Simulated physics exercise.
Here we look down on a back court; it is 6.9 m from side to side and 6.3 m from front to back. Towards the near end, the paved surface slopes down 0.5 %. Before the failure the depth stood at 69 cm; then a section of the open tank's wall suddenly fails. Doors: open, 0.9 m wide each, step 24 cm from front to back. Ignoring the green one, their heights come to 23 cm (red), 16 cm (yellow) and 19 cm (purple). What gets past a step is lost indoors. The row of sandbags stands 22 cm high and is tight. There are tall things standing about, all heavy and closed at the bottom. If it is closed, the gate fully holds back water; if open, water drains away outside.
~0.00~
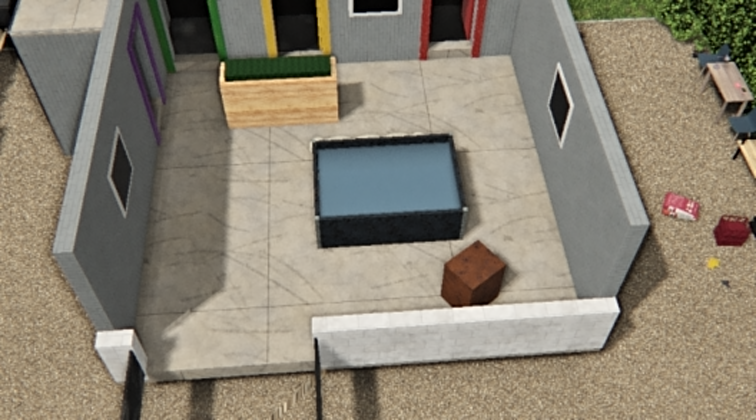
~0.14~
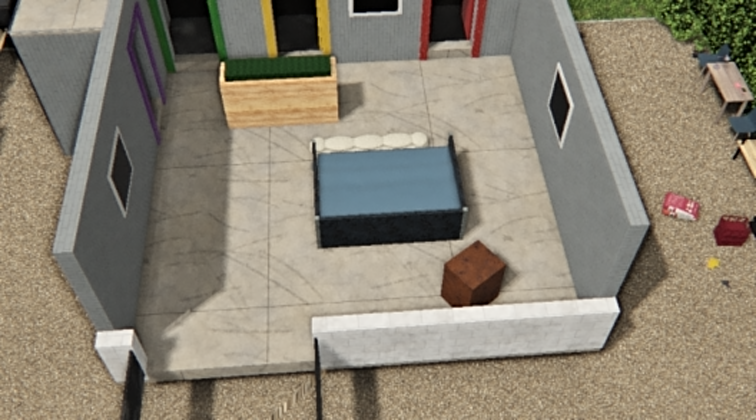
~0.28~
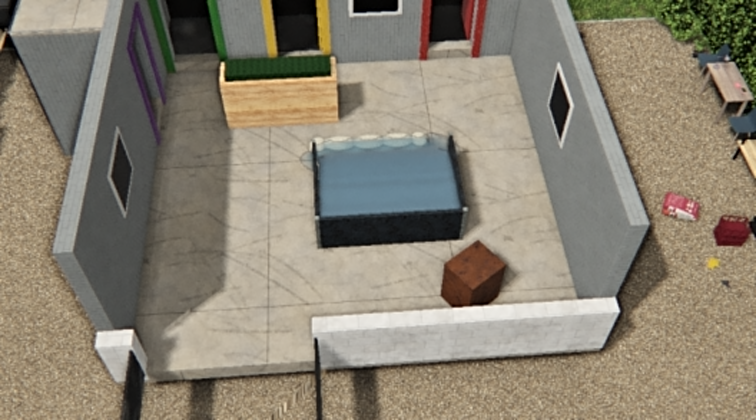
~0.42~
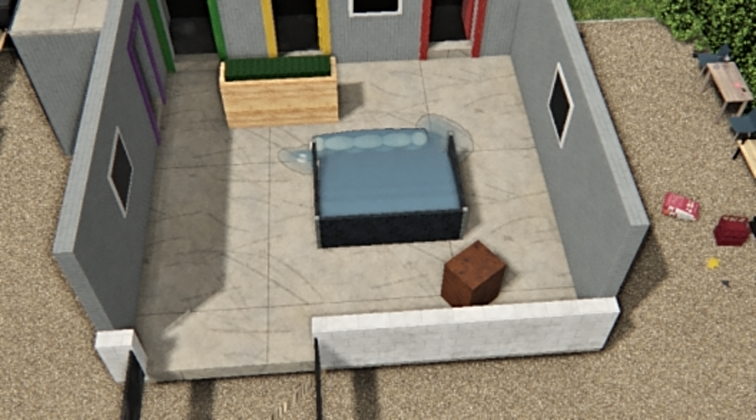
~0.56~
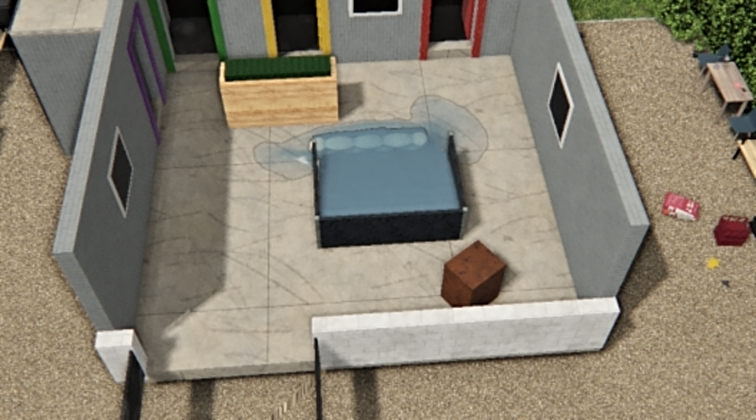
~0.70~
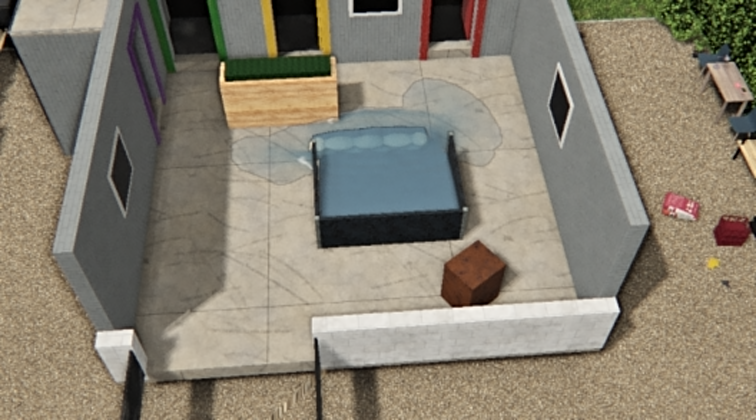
Water poured out of the far side of an open tank in a walled paved yard, after that side gave way, and spread in thin, clear sheets across the floor to the left and right.
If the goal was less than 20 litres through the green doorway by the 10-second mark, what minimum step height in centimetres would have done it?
A step of about 7 cm would have done it.
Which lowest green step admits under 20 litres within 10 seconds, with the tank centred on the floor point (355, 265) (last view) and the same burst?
Near 12.5 cm.
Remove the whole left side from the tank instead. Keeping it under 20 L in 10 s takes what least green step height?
If so: Around 21 cm.
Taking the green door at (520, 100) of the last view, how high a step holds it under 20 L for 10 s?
Minimum: About 13.5 cm.
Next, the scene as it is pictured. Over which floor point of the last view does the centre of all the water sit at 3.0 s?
Look at about (378, 147) in the last view.
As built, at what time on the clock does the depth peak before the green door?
The level tops out around 3.8 s.
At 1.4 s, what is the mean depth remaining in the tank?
About 34 centimetres on average.
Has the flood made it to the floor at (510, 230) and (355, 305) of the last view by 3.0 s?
Taking them in turn, they come out spared and spared.
After 1.4 s water covers 35 % of the floor, deepest (46 cm) near (377, 155); it has not reached the green door.
After 3.0 s water covers 50 % of the floor, deepest (24 cm) near (486, 74); 5 cm at the green door, 0 litres in over its 22 cm step.
After 10.0 s water covers 90 % of the floor, deepest (14 cm) near (377, 155); 8 cm at the green door, 0 litres in over its 22 cm step.
At the green door as built, the water arrived by 2.9 s and peaked near 11 cm at 3.8 s.
Run again over the same 10 s with other heights there, 38 litres in over 5.5 cm, 15 litres over 7.5 cm. The limit of 20 litres is kept from about 7 cm up.
